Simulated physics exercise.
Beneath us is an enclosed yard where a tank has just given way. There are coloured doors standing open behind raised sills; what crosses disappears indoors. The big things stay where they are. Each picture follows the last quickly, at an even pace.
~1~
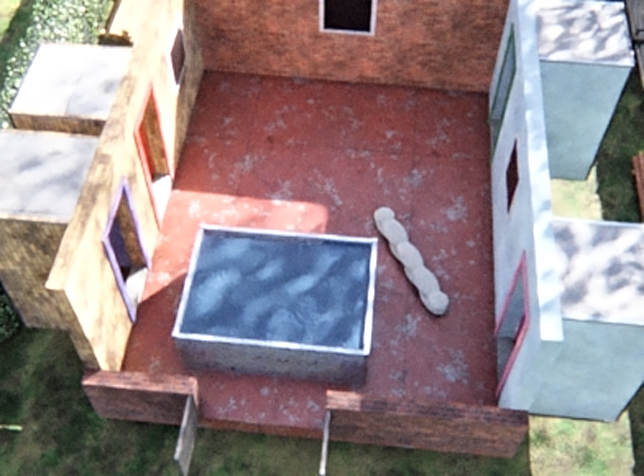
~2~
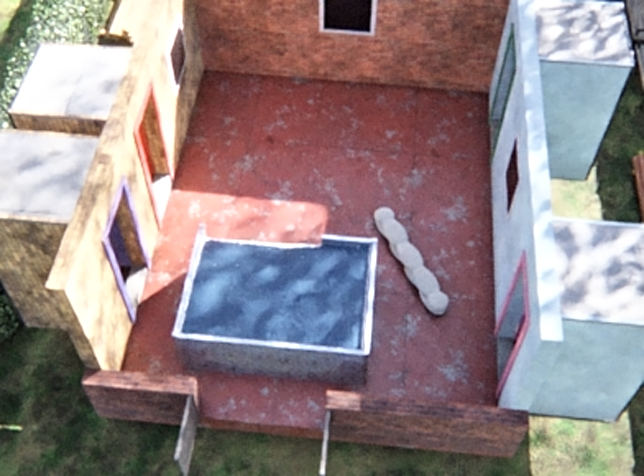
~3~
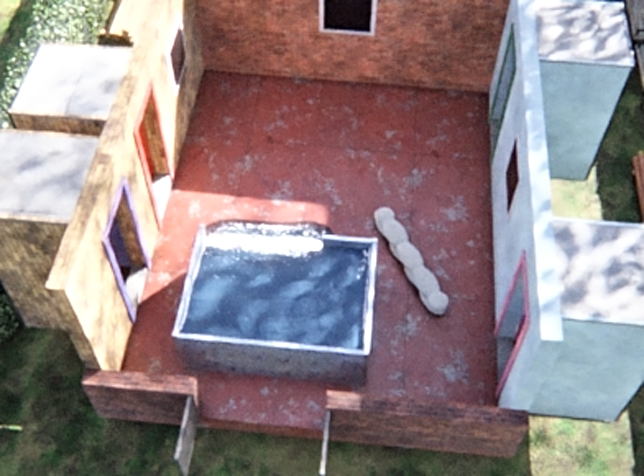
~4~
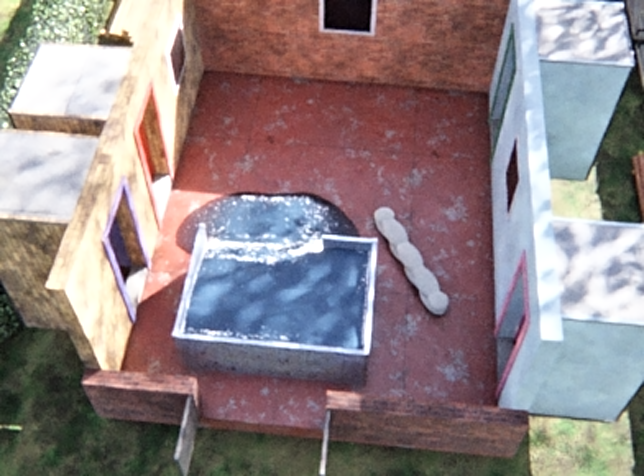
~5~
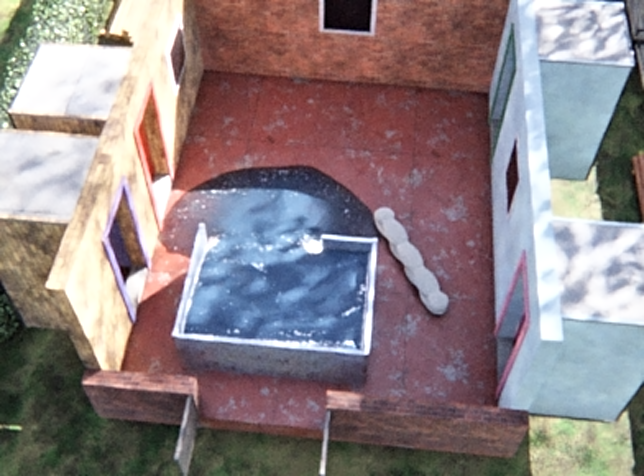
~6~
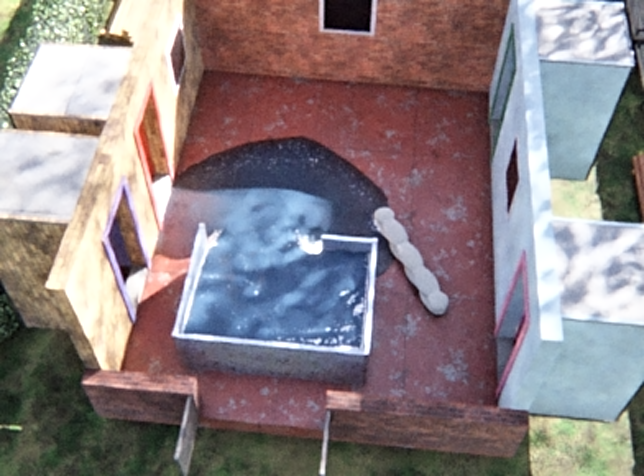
A tank of still water in a red-floored yard gave way along its far side, and water foamed out through the gap, spreading in a wide dark pool toward the back and both sides.
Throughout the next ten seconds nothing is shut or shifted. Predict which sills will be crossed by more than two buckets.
In the end the blue door sees no more than two buckets come in; the pink door sees more than two buckets come in; the green door sees more than two buckets come in; the red door sees no more than two buckets come in.
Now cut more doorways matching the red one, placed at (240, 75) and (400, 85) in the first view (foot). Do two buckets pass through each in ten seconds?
In turn, the first comes in higher and the second comes in lower.
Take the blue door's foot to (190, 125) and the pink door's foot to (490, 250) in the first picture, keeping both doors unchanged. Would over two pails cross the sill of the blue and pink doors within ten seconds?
Taking them in turn, the blue door crosses the limit and the pink door crosses the limit.
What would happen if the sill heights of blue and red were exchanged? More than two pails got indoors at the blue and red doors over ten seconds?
Lab note: Blue door doesn't reach it; red door crosses the line.
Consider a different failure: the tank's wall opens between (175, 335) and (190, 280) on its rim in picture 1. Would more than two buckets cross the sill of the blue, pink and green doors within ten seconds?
Blue door: Above the limit; pink door: Above the limit; green door: Below the limit.
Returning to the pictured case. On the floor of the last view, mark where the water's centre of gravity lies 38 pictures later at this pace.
Roughly (345, 190).
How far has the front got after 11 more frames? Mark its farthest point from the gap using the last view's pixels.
I'd go with roughly (482, 94).
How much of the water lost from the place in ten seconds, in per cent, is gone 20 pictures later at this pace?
Roughly 0 %.
A moment on, water covers 50 % of the floor; the blue door not reached, the pink door not reached, the green door not reached, the red door wet at the sill, nothing in.
Next, water covers 55 % of the floor; the blue door not reached, the pink door not reached, the green door not reached, the red door wet at the sill, nothing in.
Then, water covers 65 % of the floor; the blue door wet at the sill, nothing in, the pink door not reached, the green door wet at the sill, nothing in, the red door wet at the sill, nothing in.
Later, water covers 85 % of the floor; the blue door wet at the sill, nothing in, the pink door under two buckets in, the green door far over two buckets in, the red door wet at the sill, nothing in.
In the end, water covers 95 % of the floor; the blue door wet at the sill, nothing in, the pink door over two buckets in, the green door far over two buckets in, the red door wet at the sill, nothing in.
